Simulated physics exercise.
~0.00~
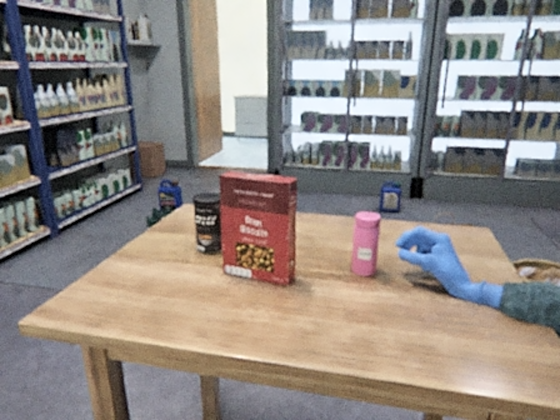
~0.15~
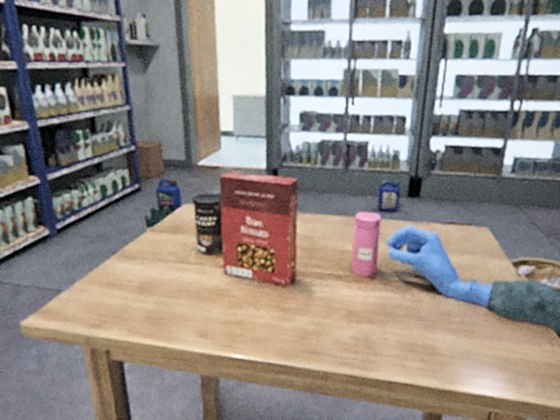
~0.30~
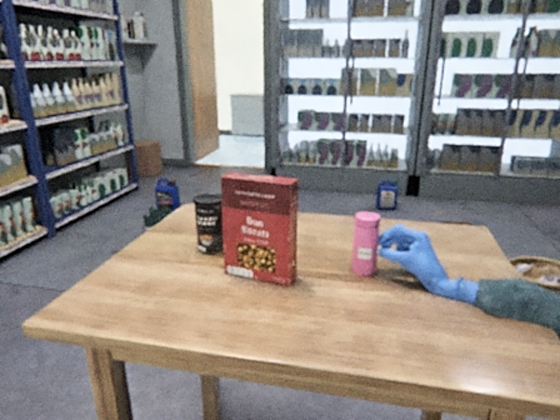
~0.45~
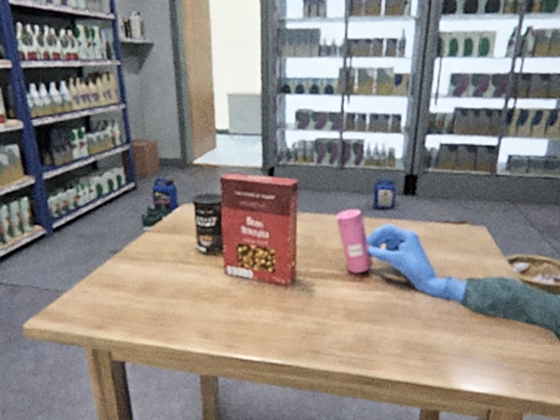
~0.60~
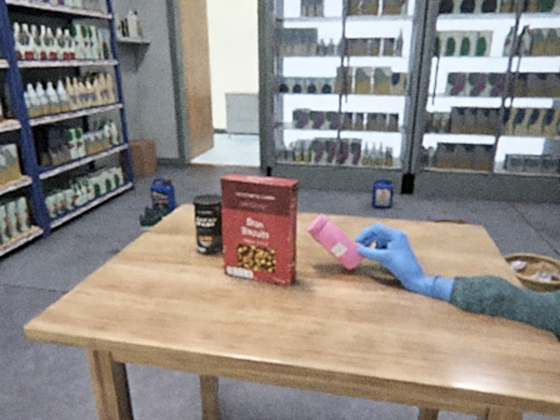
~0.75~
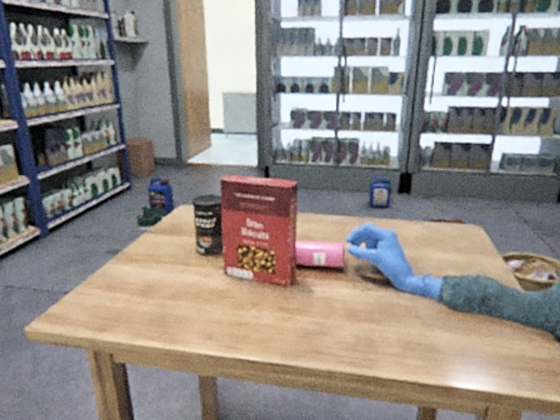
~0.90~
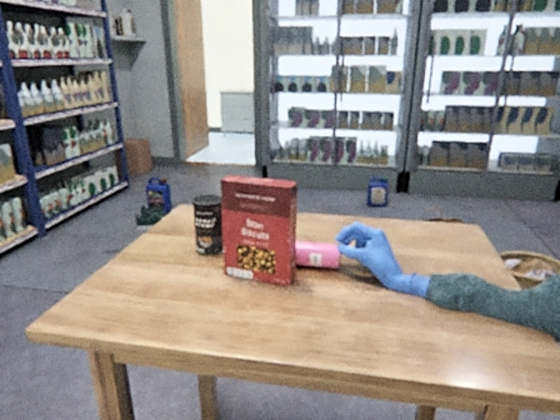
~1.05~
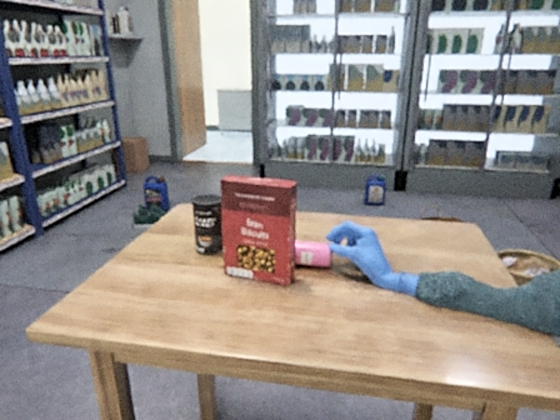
A blue-gloved hand reaches in from the right over a wooden table in a shop-like room, seen from slightly above as the view drifts gently sideways. On the table stand a black tin at the left, a red packet in front of it near the middle, and a pink shaker to the right, with stocked shelves behind. The fingertip moves left and pushes the shaker, which tilts, leans further and topples leftward onto its side. The hand edges a little further left. At the end the shaker lies partly behind the red packet, while the packet and tin still stand in place.
